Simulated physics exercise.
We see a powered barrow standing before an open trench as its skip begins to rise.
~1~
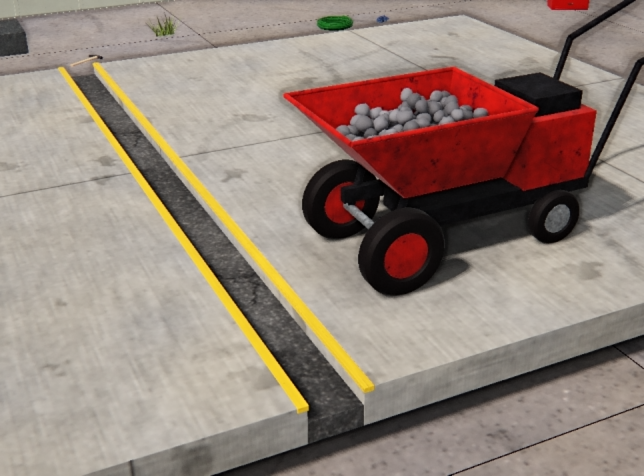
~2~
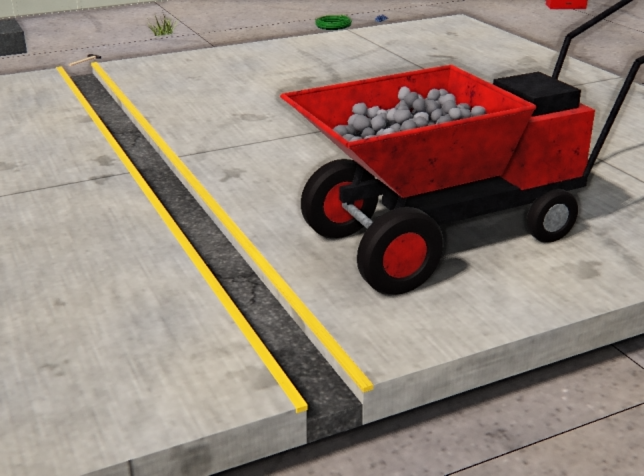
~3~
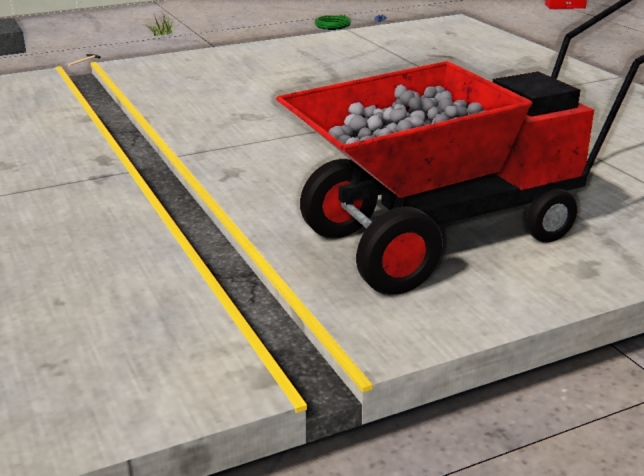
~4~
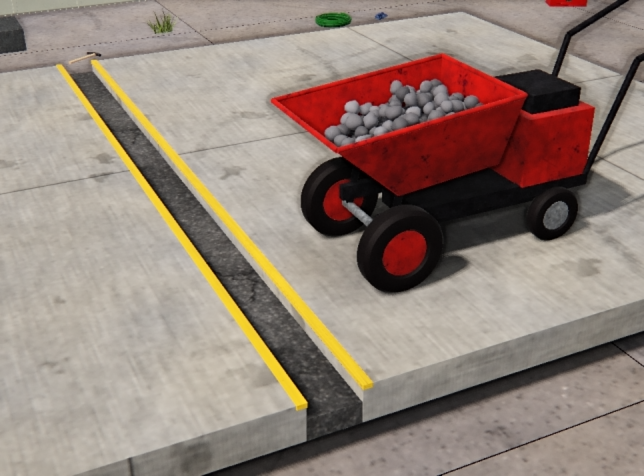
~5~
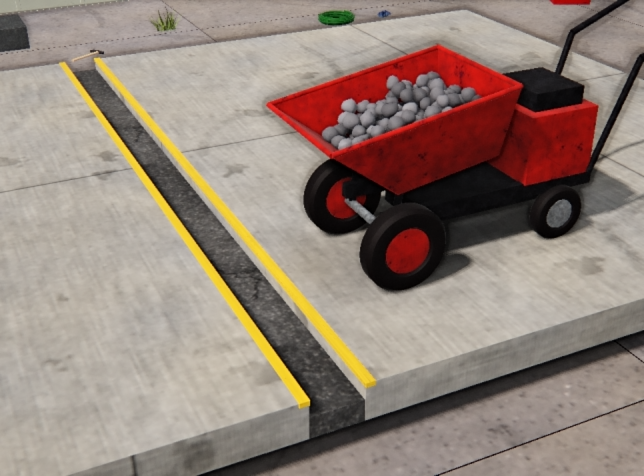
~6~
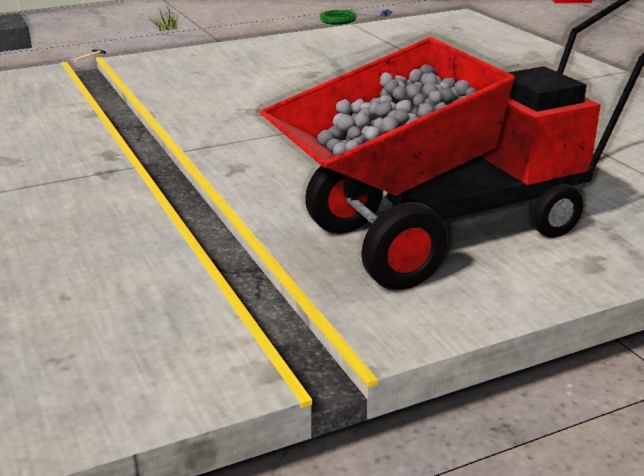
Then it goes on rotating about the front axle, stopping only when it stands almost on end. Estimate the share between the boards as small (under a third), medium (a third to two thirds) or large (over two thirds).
It is small.
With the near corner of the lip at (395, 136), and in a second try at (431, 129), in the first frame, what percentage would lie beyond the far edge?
20 and 10 in a hundred, in that order.
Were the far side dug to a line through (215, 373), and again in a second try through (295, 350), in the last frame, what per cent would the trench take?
First case 60 %, second case 0 %.
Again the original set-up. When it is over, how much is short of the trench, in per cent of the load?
I'd put it at some 0 per cent of the load.
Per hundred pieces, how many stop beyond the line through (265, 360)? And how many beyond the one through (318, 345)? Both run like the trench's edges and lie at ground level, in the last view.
I'd say about 50 and about 70 in a hundred.
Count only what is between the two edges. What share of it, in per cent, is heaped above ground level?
30 per cent, near enough.
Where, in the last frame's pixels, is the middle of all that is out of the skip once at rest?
Near (194, 290), more or less.
Just after the last frame, skip tipped steeply; every one in the skip.
A moment on, skip tipped steeply; the larger part in the skip; about a tenth in or heaped over the trench; roughly a quarter beyond it; just a few falling.
Further on, skip tipped right over; roughly a quarter in the skip; about a tenth in or heaped over the trench; roughly two thirds beyond it.
When it is over, skip tipped right over; roughly a quarter in the skip; about a tenth in or heaped over the trench; roughly two thirds beyond it.
